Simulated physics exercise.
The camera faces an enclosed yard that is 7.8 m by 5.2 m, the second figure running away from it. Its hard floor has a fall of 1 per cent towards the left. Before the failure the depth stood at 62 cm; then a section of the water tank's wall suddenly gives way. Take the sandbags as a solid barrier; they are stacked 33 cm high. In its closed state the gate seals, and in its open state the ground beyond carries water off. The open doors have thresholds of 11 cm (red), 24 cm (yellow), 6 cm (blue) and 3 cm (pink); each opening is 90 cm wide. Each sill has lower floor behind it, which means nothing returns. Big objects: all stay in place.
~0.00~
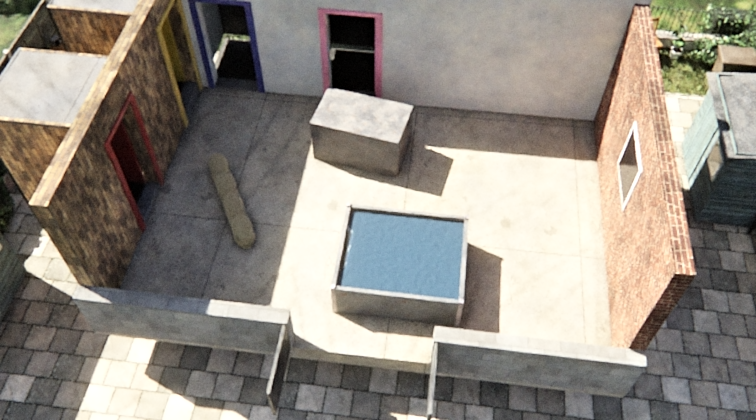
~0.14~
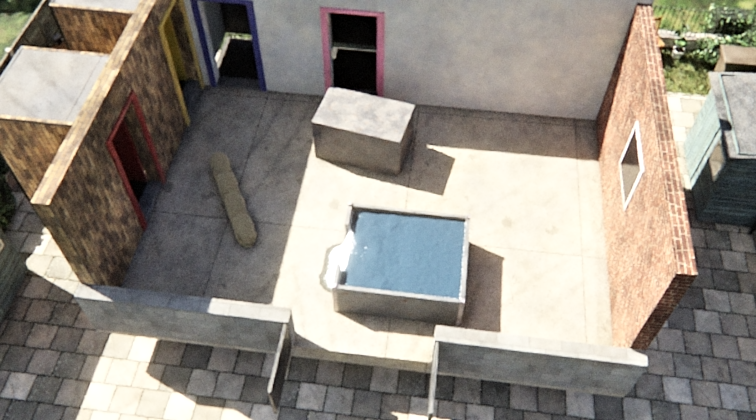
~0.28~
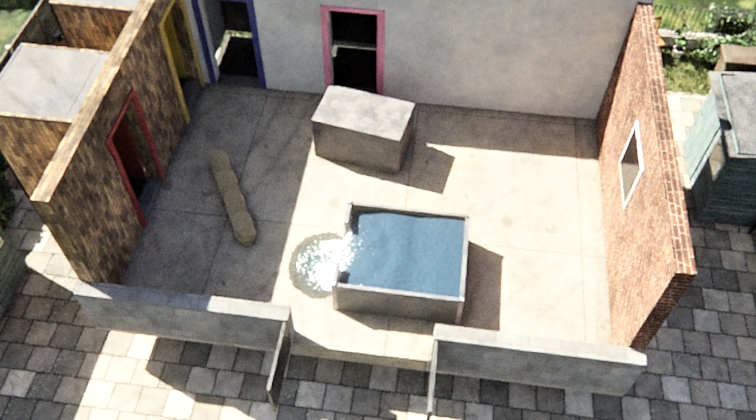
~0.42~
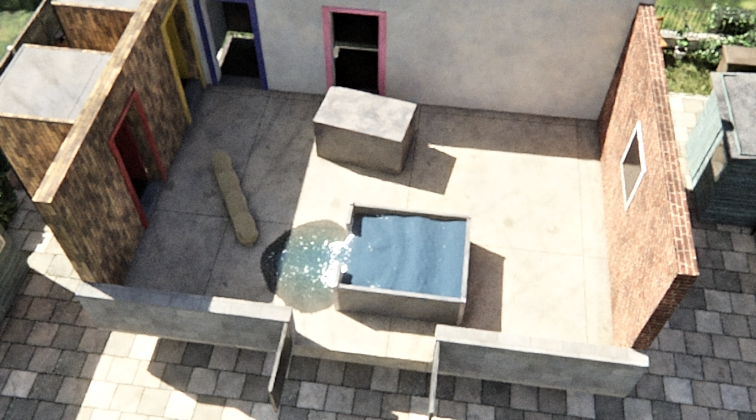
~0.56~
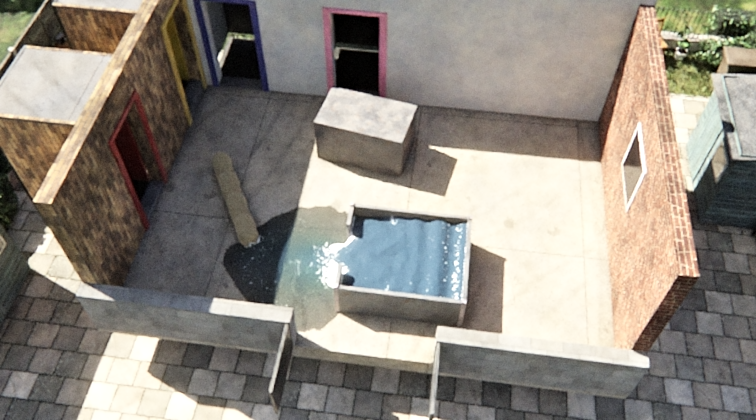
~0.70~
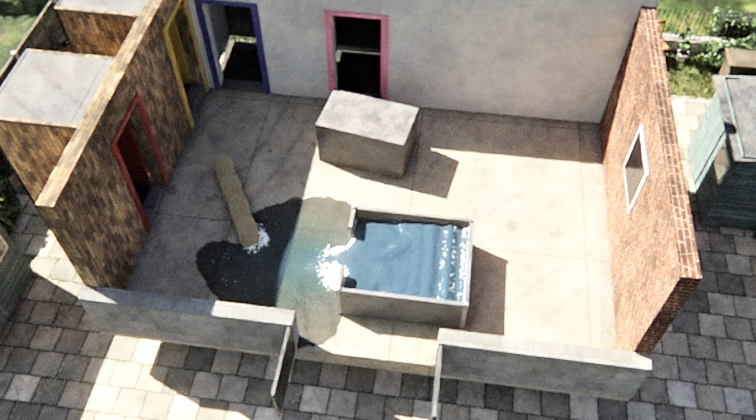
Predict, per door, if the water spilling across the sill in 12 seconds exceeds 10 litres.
The red door will not let too much through; the yellow door will not let too much through; the blue door will let too much through; the pink door will let too much through.
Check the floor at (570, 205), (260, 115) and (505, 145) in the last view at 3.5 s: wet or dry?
Listed in turn: Spared so far / swamped / spared so far.
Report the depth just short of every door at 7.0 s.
Depths: Red door 9 cm, yellow door 16 cm, blue door 14 cm, pink door 5 cm.
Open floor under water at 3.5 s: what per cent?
Covered: Roughly 40 %.
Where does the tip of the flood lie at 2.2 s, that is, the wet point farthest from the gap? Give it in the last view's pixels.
Near (213, 100).
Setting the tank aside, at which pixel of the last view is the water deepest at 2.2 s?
In the last picture, around (146, 295).
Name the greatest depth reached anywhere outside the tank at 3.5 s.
Roughly 22 cm.
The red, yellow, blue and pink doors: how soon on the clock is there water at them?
Arrival: Red 1.6 s, yellow 2.2 s, blue 2.2 s, pink 3.8 s.
After 1.4 s water covers 20 % of the floor and is deepest (36 cm) near (344, 269); red door not reached, yellow door not reached, blue door not reached, pink door not reached.
After 2.2 s water covers 30 % of the floor and is deepest (37 cm) near (146, 295); red door 6 cm at the sill, 0 L in, yellow door not reached, blue door not reached, pink door not reached.
After 3.5 s water covers 40 % of the floor and is deepest (22 cm) near (344, 269); red door 9 cm at the sill, 0 L in, yellow door 9 cm at the sill, 0 L in, blue door 13 cm at the sill, 34 L in, pink door not reached.
After 7.0 s water covers 50 % of the floor and is deepest (16 cm) near (207, 93); red door 9 cm at the sill, 1 L in, yellow door 16 cm at the sill, 0 L in, blue door 14 cm at the sill, 178 L in, pink door 5 cm at the sill, 1 L in.
After 12.0 s water covers 70 % of the floor and is deepest (10 cm) near (207, 93); red door 9 cm at the sill, 1 L in, yellow door 9 cm at the sill, 0 L in, blue door 9 cm at the sill, 248 L in, pink door 6 cm at the sill, 23 L in.
